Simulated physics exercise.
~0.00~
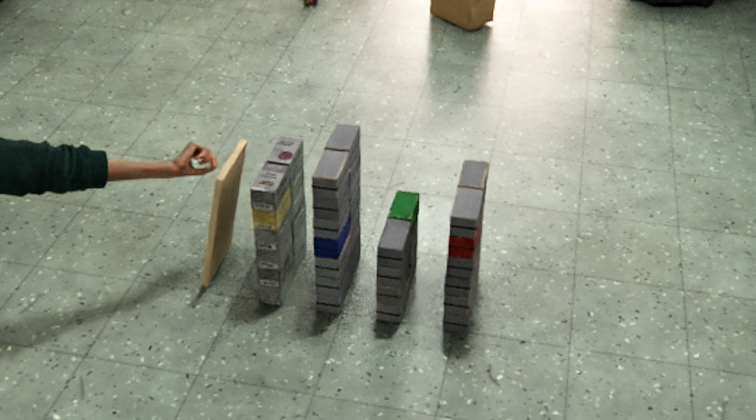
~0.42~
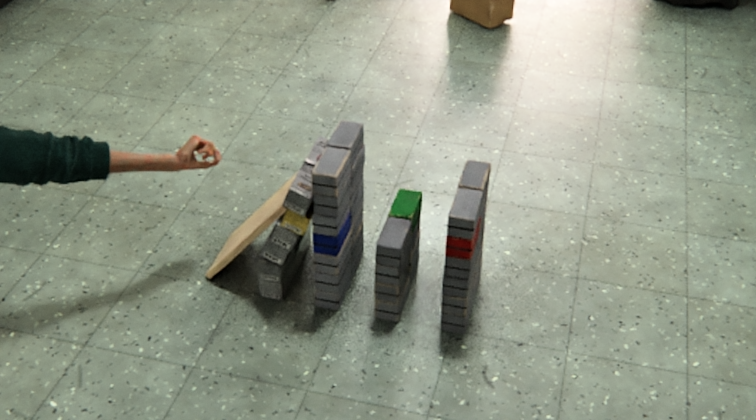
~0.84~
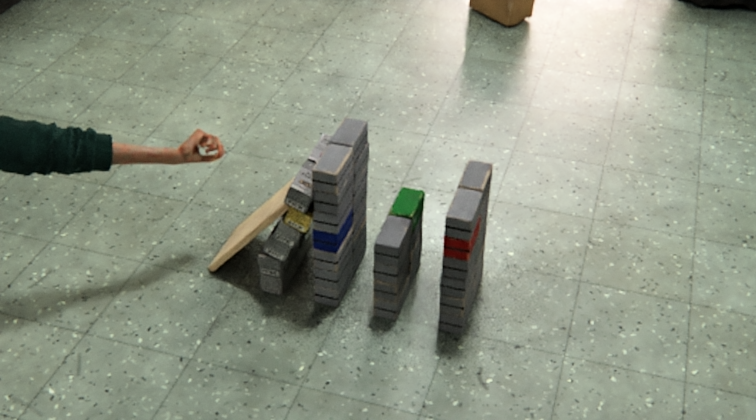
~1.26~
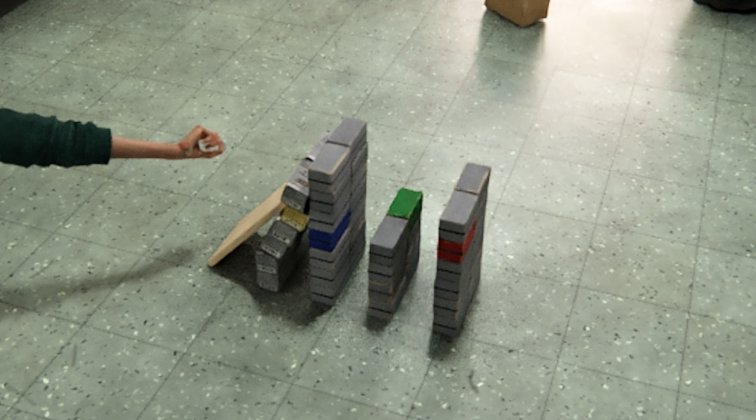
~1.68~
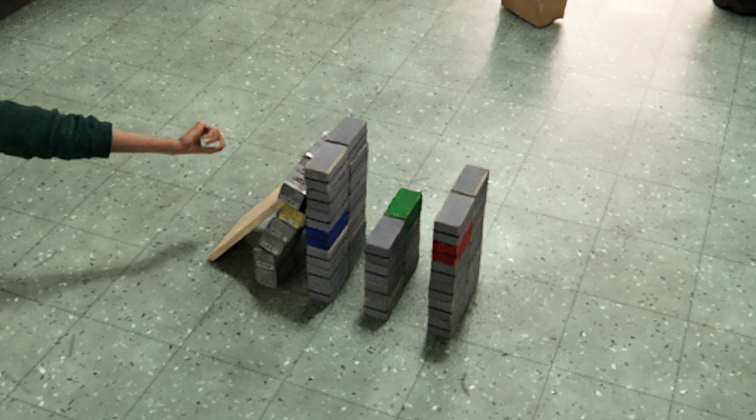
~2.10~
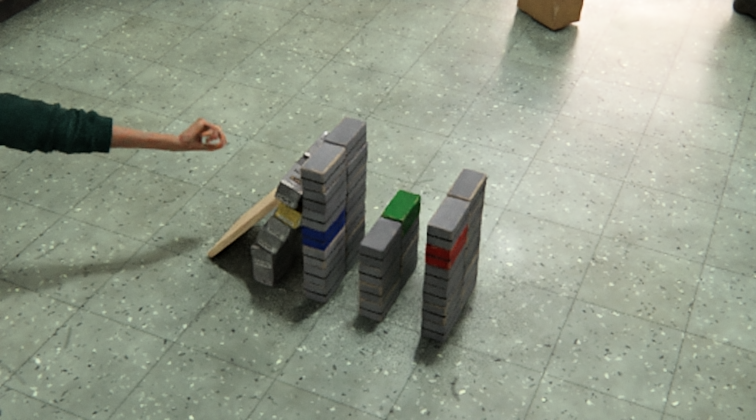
On a speckled tile floor, a hand stays raised at the left as a board tips right into the first column of grey packets, which buckles and leans against the taller blue-banded stack, while that stack and those with green and red packets remain standing.
